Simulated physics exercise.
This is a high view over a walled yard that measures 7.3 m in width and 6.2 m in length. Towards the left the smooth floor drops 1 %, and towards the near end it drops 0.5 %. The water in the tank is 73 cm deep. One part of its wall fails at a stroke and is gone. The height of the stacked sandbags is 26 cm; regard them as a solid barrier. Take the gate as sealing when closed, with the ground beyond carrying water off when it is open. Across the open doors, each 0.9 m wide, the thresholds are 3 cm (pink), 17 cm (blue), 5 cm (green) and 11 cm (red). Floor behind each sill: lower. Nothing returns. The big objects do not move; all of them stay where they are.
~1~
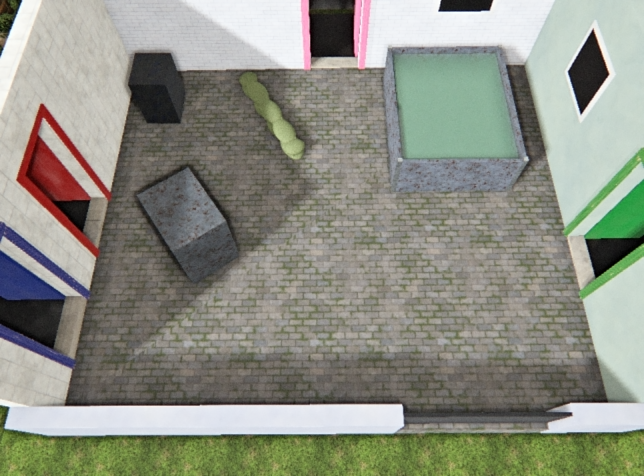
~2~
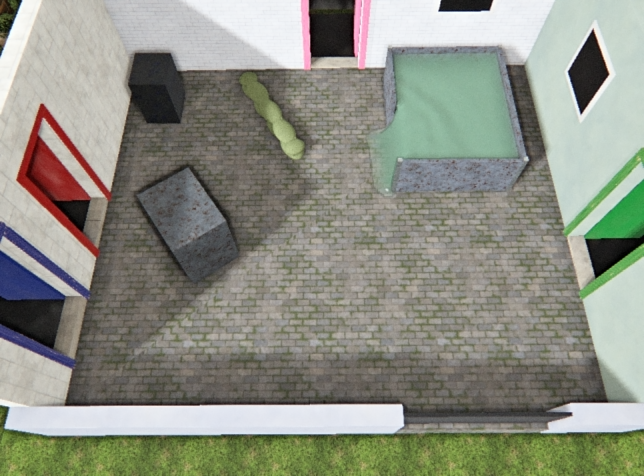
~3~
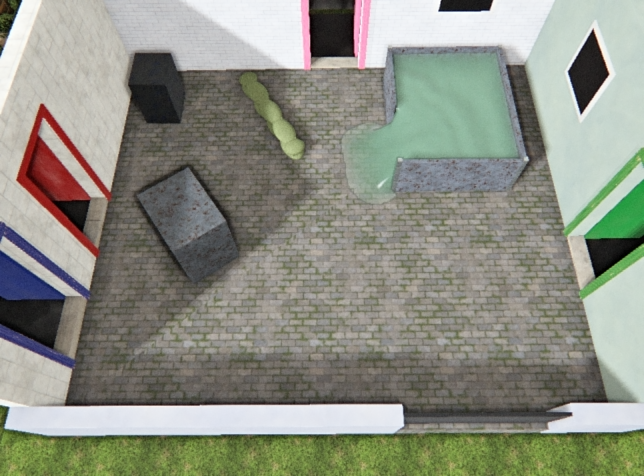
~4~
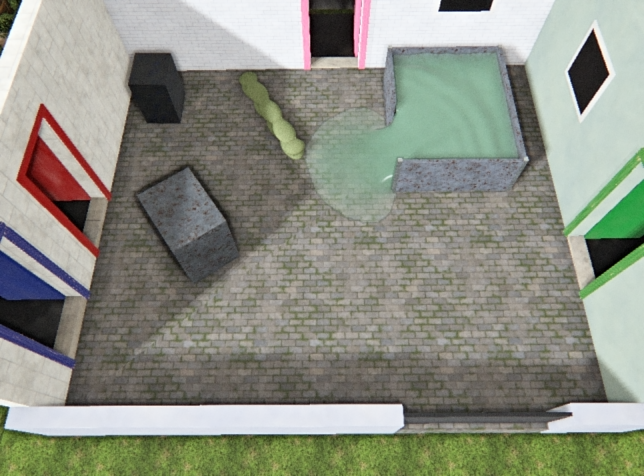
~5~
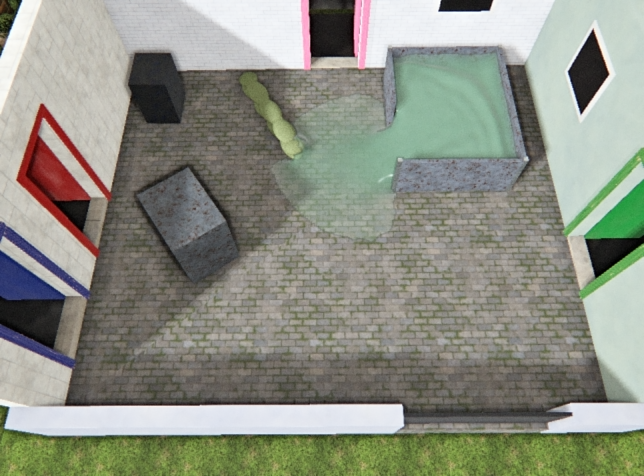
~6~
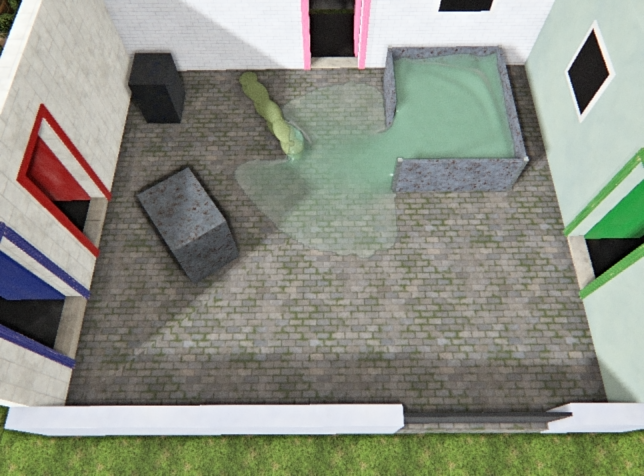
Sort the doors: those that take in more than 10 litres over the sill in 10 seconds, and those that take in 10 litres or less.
Sorted: The pink door takes in more; the blue door takes in 10 litres or less; the green door takes in 10 litres or less; the red door takes in more.
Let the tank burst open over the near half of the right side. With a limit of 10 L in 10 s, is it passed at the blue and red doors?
Blue: Within the limit; red: Within the limit.
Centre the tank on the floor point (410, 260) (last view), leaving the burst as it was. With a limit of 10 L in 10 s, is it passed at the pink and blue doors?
Checking the limit: The pink door is within it and the blue door is beyond it.
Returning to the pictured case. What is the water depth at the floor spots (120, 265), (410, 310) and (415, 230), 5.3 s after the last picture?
Spot one 15 cm, spot two 1 cm, spot three 0 cm.
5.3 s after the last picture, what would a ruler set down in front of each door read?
Door by door, in cm: Pink reads 6, blue reads 9, green reads 0, red reads 11.
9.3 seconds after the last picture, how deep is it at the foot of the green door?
Roughly 7.5 centimetres.
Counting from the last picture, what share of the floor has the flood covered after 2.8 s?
55 %.
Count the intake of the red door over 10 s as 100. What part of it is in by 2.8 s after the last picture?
Some 85 per cent by then.
Then, 0.7 s after the last picture water covers 30 % of the floor and is deepest (46 cm) near (217, 222); pink door 4 cm at the sill, 0 L in, blue door not reached, green door not reached, red door 5 cm at the sill, 0 L in.
Then, 1.5 s after the last picture water covers 50 % of the floor and is deepest (42 cm) near (217, 222); pink door 8 cm at the sill, 1 L in, blue door not reached, green door not reached, red door 13 cm at the sill, 15 L in.
Then, 2.8 s after the last picture water covers 55 % of the floor and is deepest (32 cm) near (135, 79); pink door 8 cm at the sill, 23 L in, blue door 10 cm at the sill, 0 L in, green door not reached, red door 10 cm at the sill, 26 L in.
Then, 5.3 s after the last picture water covers 75 % of the floor and is deepest (19 cm) near (228, 222); pink door 6 cm at the sill, 53 L in, blue door 9 cm at the sill, 0 L in, green door not reached, red door 11 cm at the sill, 27 L in.
Then, 9.3 s after the last picture water covers 95 % of the floor and is deepest (16 cm) near (64, 413); pink door 4 cm at the sill, 70 L in, blue door 12 cm at the sill, 1 L in, green door 7 cm at the sill, 0 L in, red door 12 cm at the sill, 31 L in.
